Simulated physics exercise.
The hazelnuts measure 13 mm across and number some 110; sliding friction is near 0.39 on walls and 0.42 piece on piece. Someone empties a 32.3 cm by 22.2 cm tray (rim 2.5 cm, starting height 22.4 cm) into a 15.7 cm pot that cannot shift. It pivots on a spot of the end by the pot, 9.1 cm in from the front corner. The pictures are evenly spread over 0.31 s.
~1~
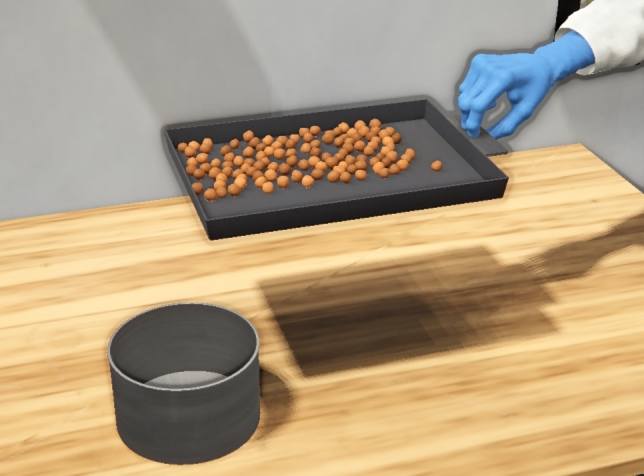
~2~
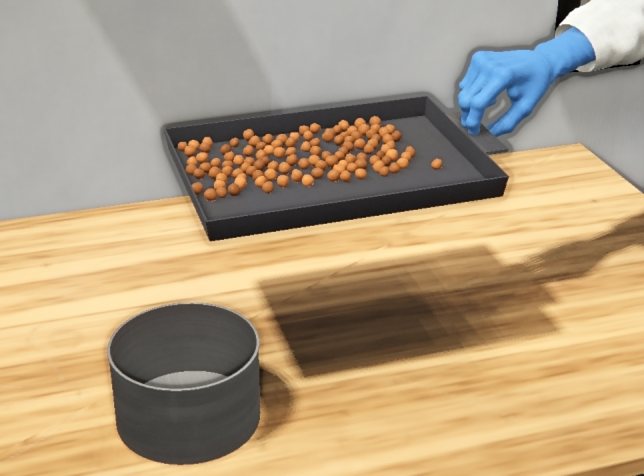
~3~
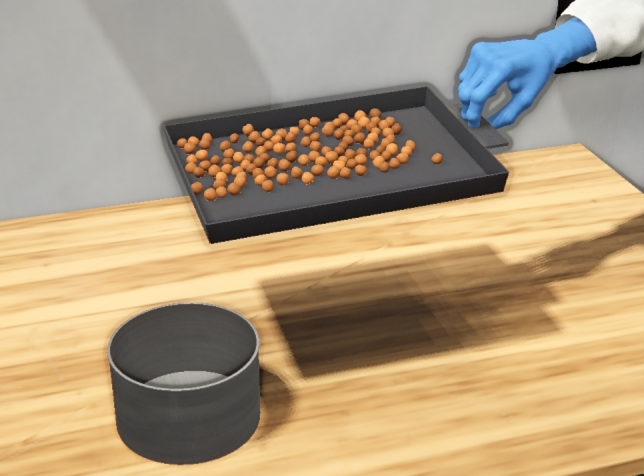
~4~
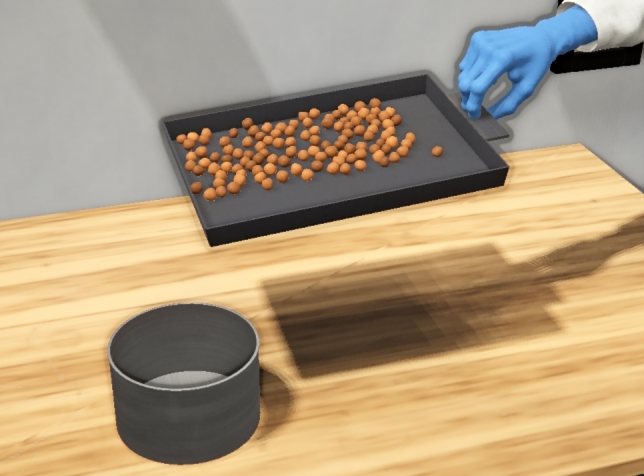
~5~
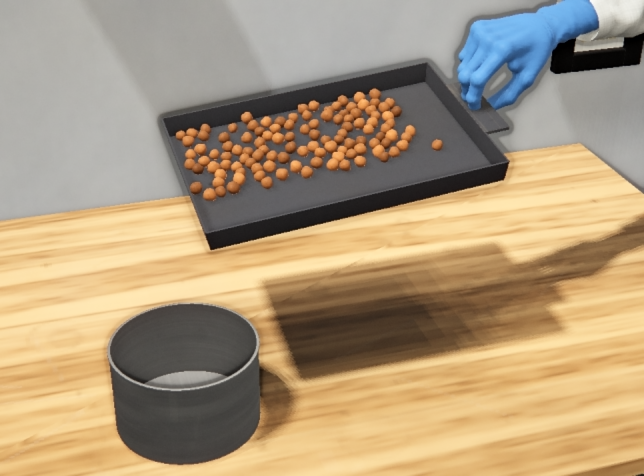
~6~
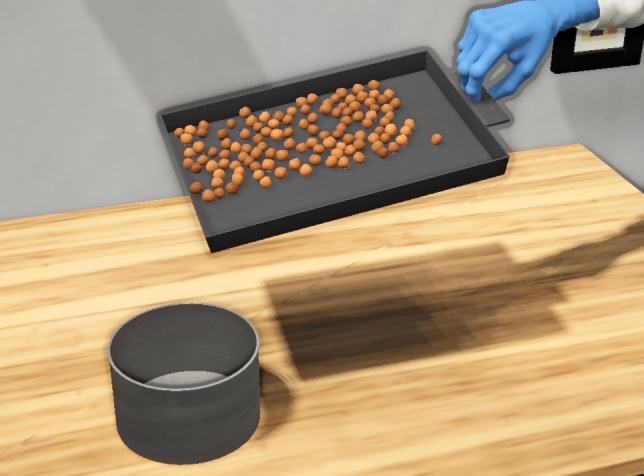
A blue-gloved hand slowly tilts a dark tray of hazelnuts, raising its right end slightly.
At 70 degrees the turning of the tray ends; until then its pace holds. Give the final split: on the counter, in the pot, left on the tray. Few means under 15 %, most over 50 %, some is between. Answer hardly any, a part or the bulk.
On the counter: Hardly any; in the pot: Hardly any; left on the tray: The bulk.
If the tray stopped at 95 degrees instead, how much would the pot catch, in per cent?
Then about 80 per cent.
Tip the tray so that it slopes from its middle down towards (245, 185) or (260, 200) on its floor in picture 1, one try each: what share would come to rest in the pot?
Some 0 and 0 per cent.
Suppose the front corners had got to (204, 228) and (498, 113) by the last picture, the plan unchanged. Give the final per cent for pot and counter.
Pot 5, counter 0.
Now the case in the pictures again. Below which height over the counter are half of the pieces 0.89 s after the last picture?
About 24 cm.
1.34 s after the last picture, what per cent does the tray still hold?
About 95 per cent.
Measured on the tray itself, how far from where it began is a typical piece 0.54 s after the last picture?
Some 11 cm.
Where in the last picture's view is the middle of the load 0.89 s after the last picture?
At about (253, 195).
Then, 0.54 s after the last picture, tilt 40 degrees; the tray holds 100 %, the pot 0 %.
Then, 0.89 s after the last picture, tilt 58 degrees; the tray holds 100 %, the pot 0 %.
Then, 1.34 s after the last picture, tilt 70 degrees; the tray holds 95 %, the pot 5 %.
In the end, counter 0 %, pot 5 %, tray 95 %.
